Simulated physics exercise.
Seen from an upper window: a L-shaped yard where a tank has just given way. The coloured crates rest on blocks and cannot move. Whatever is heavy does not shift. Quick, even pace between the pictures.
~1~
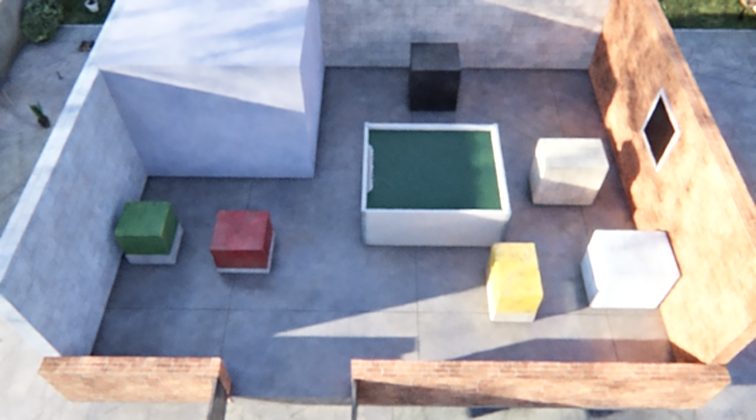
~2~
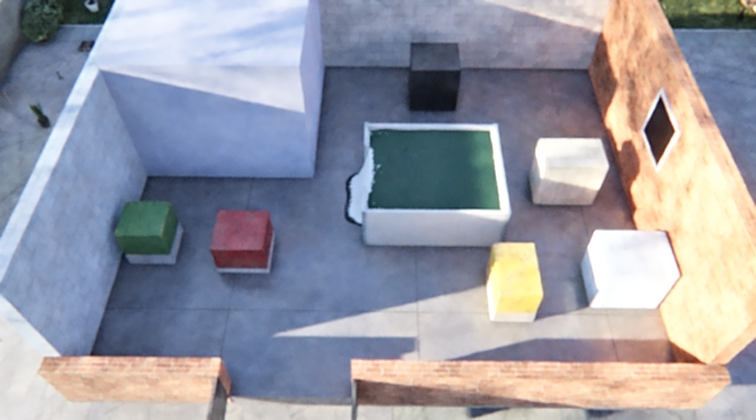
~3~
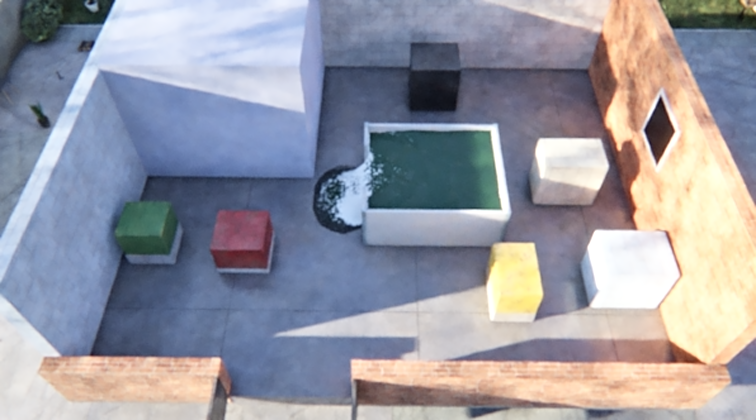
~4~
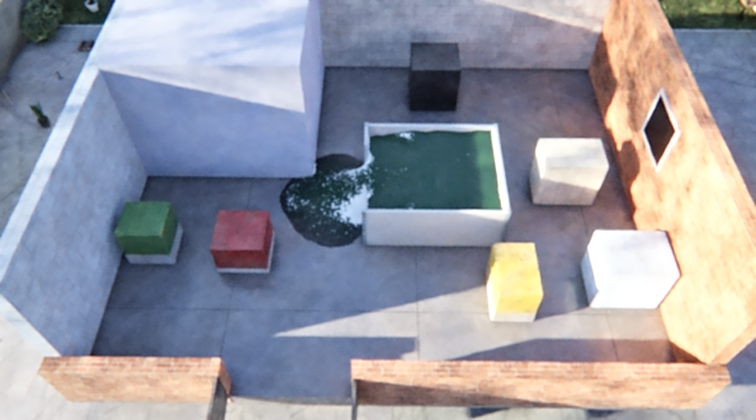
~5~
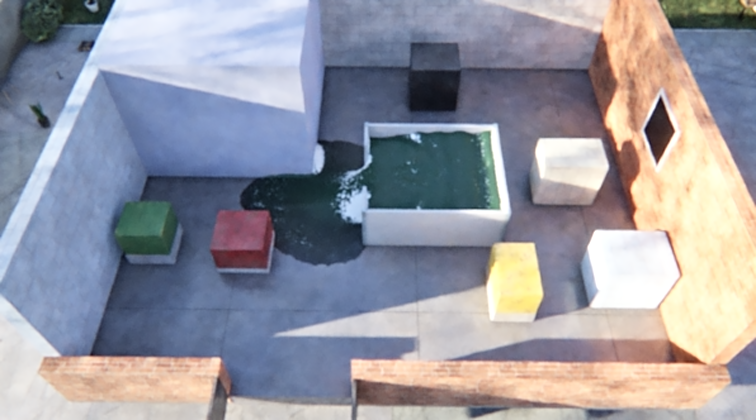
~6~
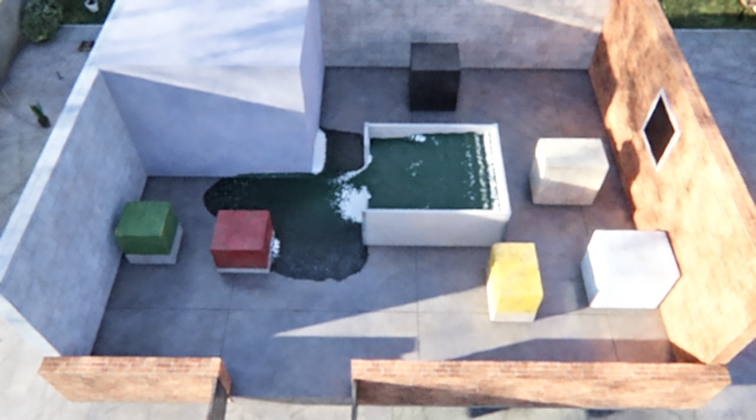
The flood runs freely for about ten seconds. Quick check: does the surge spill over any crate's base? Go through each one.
Outcome: The yellow crate avoids the water; the red crate meets the water; the green crate meets the water.
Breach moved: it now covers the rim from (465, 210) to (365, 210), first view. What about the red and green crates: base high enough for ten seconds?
Red: Untouched; green: Untouched.
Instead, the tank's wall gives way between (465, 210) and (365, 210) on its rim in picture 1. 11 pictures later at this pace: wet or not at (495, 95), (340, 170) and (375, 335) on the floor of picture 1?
First: Spared by the leak. Second: Spared by the leak. Third: Reached by the flood.
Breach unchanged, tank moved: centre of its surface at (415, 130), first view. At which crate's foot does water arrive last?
Last of all, it's the yellow-painted one.
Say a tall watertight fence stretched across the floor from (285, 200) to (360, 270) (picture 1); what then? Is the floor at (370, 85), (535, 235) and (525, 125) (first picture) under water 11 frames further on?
Outcome by spot, in order - watered, unwatered, unwatered.
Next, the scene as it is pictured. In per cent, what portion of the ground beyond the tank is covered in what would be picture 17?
Around 35 percent, give or take.
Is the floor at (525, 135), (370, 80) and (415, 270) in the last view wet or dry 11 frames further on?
Status by point, in sequence: Unwetted; waterlogged; unwetted.
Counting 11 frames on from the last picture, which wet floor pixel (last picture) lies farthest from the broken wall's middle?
The front's farthest point is close to (91, 354).
A moment on, water covers 20 % of the floor; the yellow crate not reached, the red crate water round its plinth, the green crate water round its plinth.
Next, water covers 35 % of the floor; the yellow crate not reached, the red crate water round its plinth, the green crate water round its plinth.
Then, water covers 45 % of the floor; the yellow crate not reached, the red crate water round its plinth, the green crate water round its plinth.
Later, water covers 60 % of the floor; the yellow crate not reached, the red crate water round its plinth, the green crate water round its plinth.
In the end, water covers 85 % of the floor; the yellow crate stayed above the water, the red crate was topped, the green crate was topped.
